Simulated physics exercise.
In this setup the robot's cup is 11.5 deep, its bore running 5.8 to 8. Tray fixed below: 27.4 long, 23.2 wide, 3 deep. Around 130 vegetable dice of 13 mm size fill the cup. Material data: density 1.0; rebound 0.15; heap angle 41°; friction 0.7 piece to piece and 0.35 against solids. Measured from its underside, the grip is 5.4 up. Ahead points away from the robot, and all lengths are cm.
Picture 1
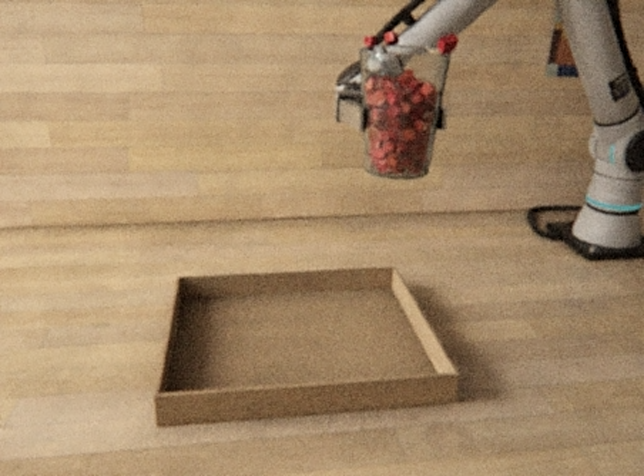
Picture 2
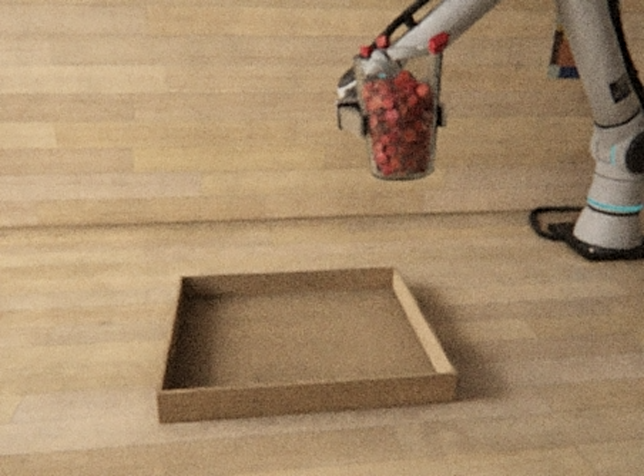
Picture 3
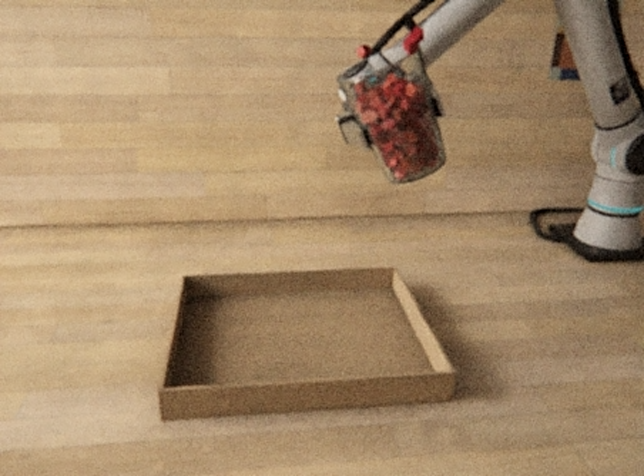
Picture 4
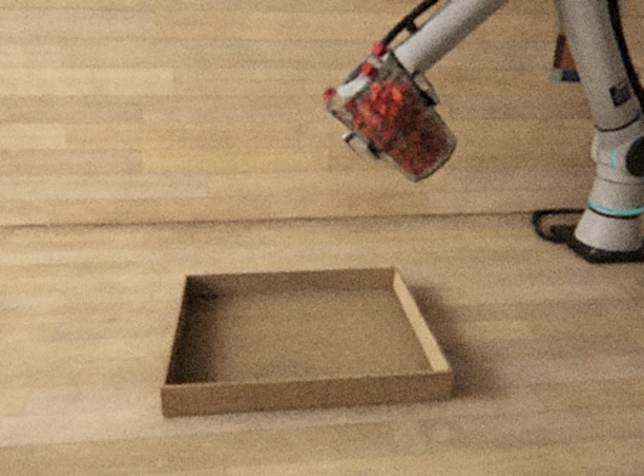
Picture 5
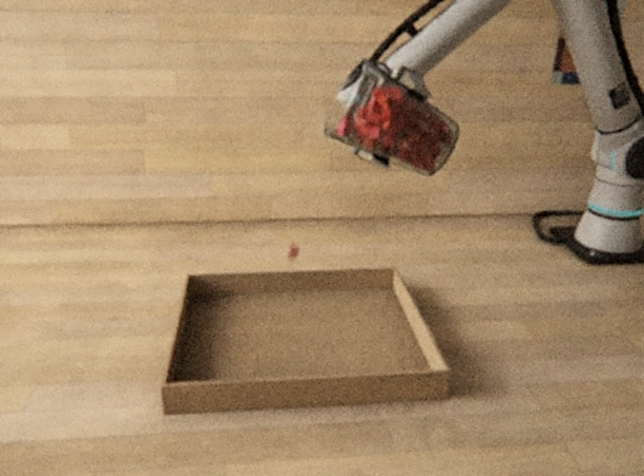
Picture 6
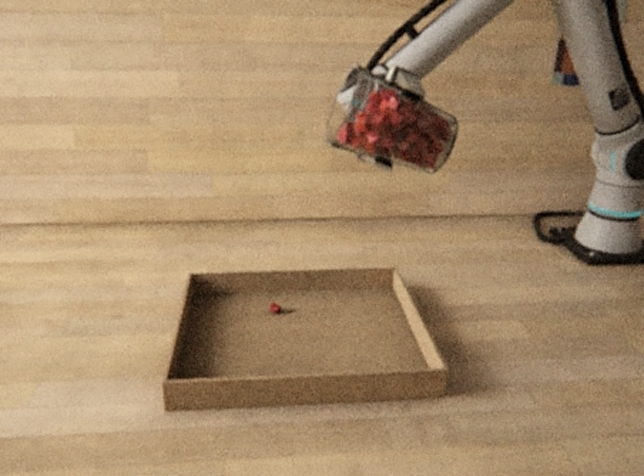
A robot arm tilts a clear cup of red pieces leftward, dropping one into a tray.
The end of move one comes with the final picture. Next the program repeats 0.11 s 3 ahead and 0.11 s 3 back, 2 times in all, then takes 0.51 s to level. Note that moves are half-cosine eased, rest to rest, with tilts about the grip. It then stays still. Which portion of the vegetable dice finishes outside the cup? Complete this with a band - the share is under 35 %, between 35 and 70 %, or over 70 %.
The share is under 35 %.
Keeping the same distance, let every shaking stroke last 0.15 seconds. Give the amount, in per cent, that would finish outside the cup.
Then roughly 5 percent.
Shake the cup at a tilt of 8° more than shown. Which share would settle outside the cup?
Roughly 30 in a hundred.
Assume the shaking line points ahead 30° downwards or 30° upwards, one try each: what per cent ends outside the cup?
Roughly 5 per cent, then 20 per cent.
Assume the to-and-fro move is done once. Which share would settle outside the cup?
5 %.
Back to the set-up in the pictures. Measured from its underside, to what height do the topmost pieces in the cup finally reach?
10.0 cm.
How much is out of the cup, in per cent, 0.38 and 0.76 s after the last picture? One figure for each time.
5, then 15.
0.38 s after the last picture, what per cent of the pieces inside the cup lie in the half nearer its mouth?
Estimate: Around 55 %.
Then, 0.38 s later, tilted 69° forward, highest piece 27 above the table; 122 in the cup, 4 in the tray, 4 in flight or on a rim.
Then, 0.76 s later, tilted 21° forward, highest piece 30 above the table; 113 in the cup, 17 in the tray.
Then, 1.15 s later, level, highest piece 30 above the table; 113 in the cup, 17 in the tray.
Then, 2.20 s later, level, highest piece 30 above the table; 113 in the cup, 17 in the tray.
At rest, 113 in the cup, 17 in the tray. That is 13 % outside the cup.
